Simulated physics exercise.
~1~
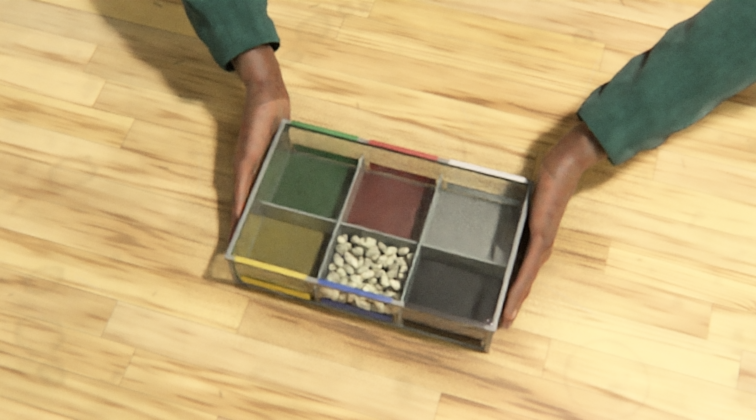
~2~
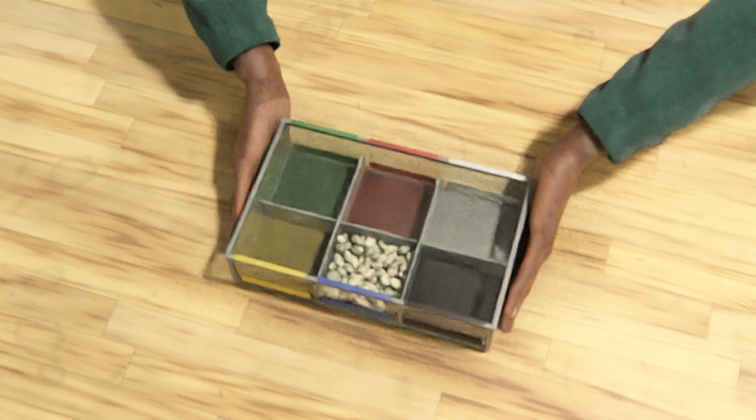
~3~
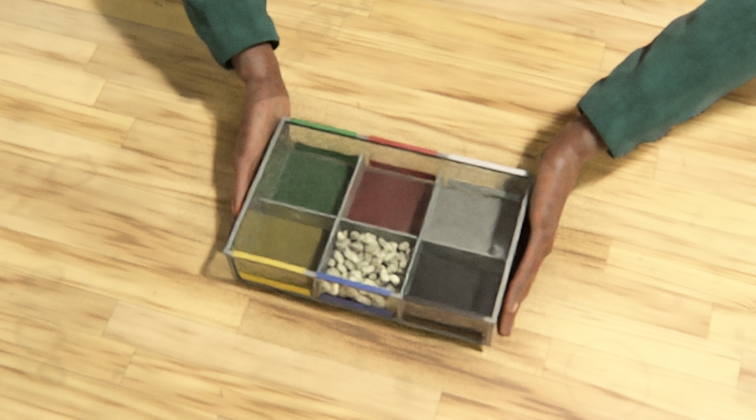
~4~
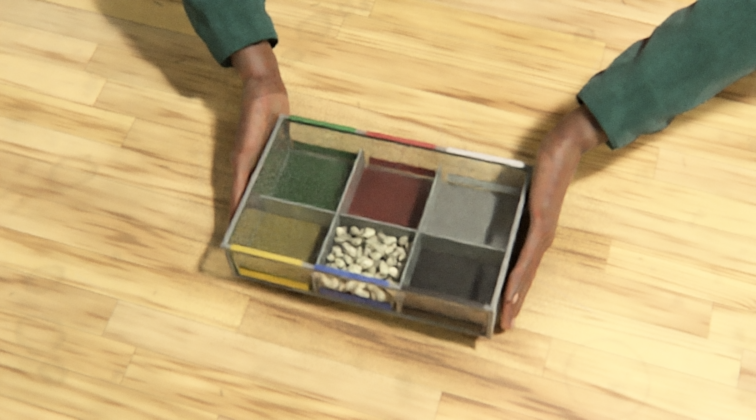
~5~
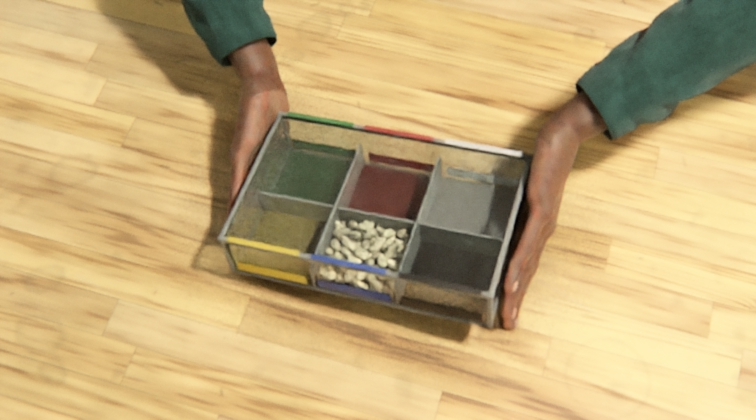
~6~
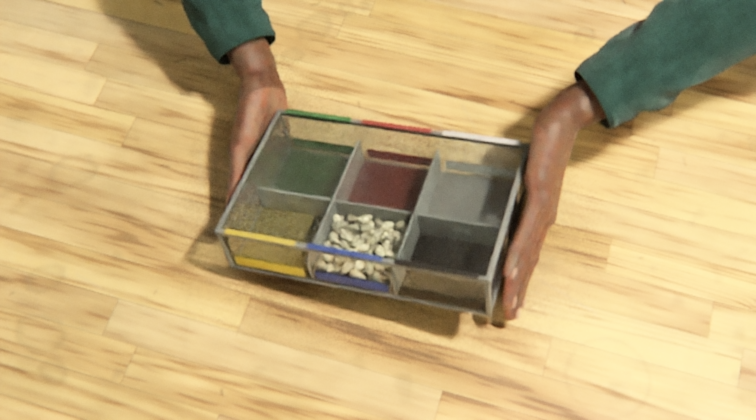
On a pale wooden floor of narrow planks, seen from above at a slight angle, two hands in dark green sleeves grip a clear box at its left and right ends. Its six compartments have green, red and white edging behind and yellow and blue in front, with white beans in the front middle one. The hands gradually tilt the box, raising its front side, while the beans stay in their compartment and the camera remains still.
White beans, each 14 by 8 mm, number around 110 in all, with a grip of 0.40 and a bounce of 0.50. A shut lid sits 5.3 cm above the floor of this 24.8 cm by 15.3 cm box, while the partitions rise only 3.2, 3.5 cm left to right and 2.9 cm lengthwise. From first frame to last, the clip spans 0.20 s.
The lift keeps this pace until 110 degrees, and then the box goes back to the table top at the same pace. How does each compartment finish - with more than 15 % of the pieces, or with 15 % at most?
Red compartment: At most 15 %, blue compartment: At most 15 %, green compartment: More than 15 %, yellow compartment: At most 15 %, white compartment: At most 15 %, black compartment: At most 15 %.
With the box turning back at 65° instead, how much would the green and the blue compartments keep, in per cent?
Result - green at 20 percent, blue at 75 percent.
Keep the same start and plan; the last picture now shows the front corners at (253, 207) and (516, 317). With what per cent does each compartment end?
Each compartment ends with this per cent: Red 0, blue 15, green 0, yellow 0, white 70 and black 15.
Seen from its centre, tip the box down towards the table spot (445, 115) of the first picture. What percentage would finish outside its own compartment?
My best guess is some 100 per cent.
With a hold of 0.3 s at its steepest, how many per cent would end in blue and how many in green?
Blue 0; green 100.
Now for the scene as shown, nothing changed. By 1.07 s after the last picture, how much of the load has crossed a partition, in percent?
Estimate: Some 65 %.
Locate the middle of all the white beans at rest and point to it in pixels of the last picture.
(310, 177).
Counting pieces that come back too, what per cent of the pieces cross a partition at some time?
Roughly 95 in a hundred.
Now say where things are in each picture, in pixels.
In the first frame, box tilt 0 degrees, front corners at (230, 256) and (491, 327); blue 100 %.
In the second frame, box tilt 1 degrees, front corners at (230, 255) and (492, 325).
In the third frame, box tilt 2 degrees, front corners at (229, 251) and (492, 319).
In the fourth frame, box tilt 5 degrees, front corners at (227, 245) and (491, 308), lowest corner left back.
In the fifth frame, box tilt 9 degrees, front corners at (224, 238) and (489, 294), lowest corner left back.
In the sixth frame, box tilt 13 degrees, front corners at (221, 230) and (486, 278), lowest corner left back; blue 100 %.
Then, 1.07 s after the last picture, tilt 110 degrees; red 5 %, blue 35 %, green 55 %, yellow 5 %.
Then, 1.78 s after the last picture, tilt 50 degrees; blue 5 %, green 95 %.
Then, 2.52 s after the last picture, tilt 0 degrees; blue 5 %, green 95 %.
In the end, red 0 %, blue 5 %, green 95 %, yellow 0 %, white 0 %, black 0 %.
